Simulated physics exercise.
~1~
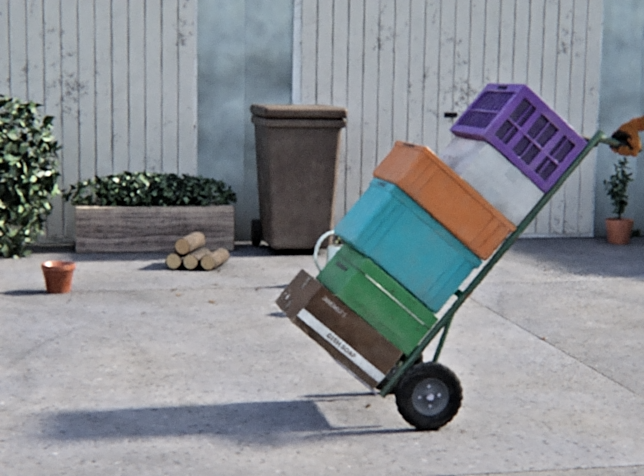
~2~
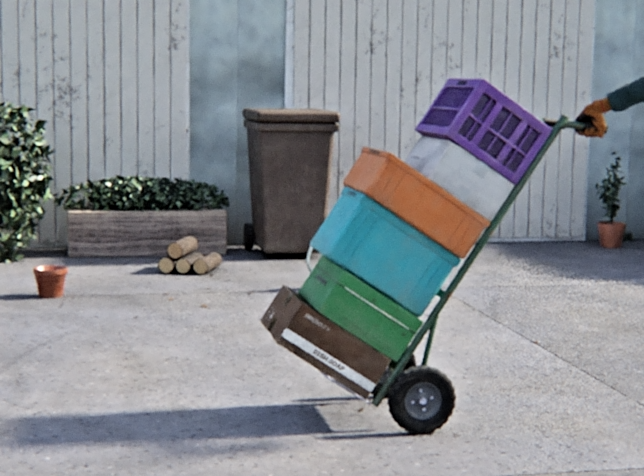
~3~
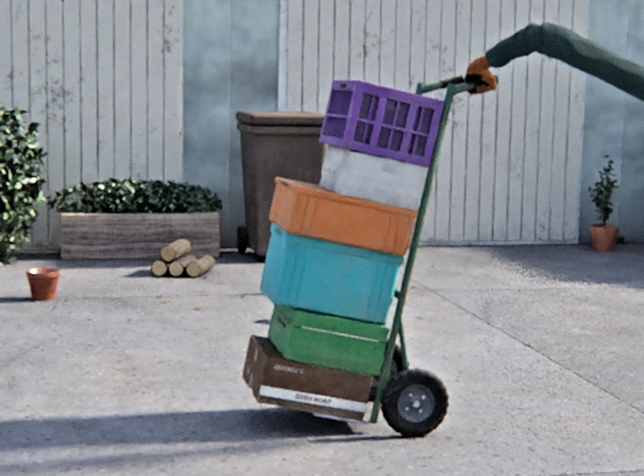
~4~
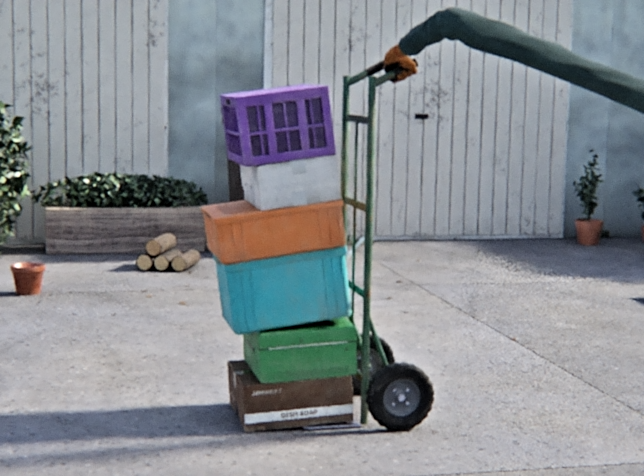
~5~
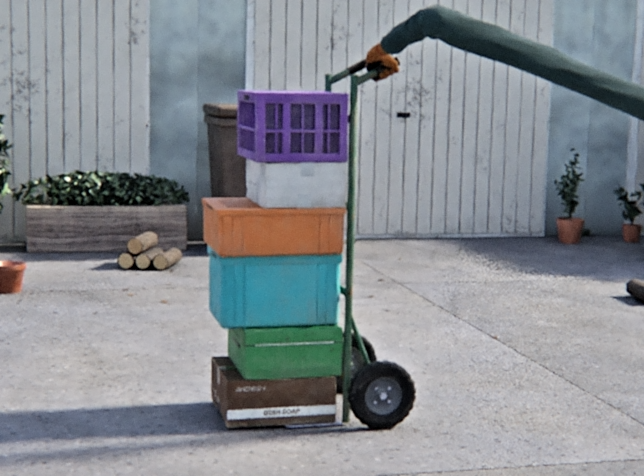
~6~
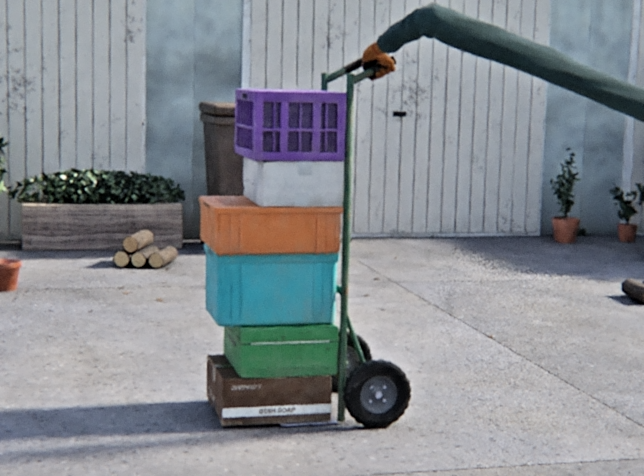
A gloved hand in a long dark green sleeve grips the handle of a green sack truck on a paved yard, seen from the side. The tilted truck carries a brown box at the bottom, then a green toolbox, a turquoise tote, an orange tote, a white box and a purple crate on top. Behind are pale board walls, a brown bin, a planter and logs. The arm swings the truck upright to the left, and the stack leans away from the frame as the plate nears the ground. The stack then settles straight, all six pieces still piled together.
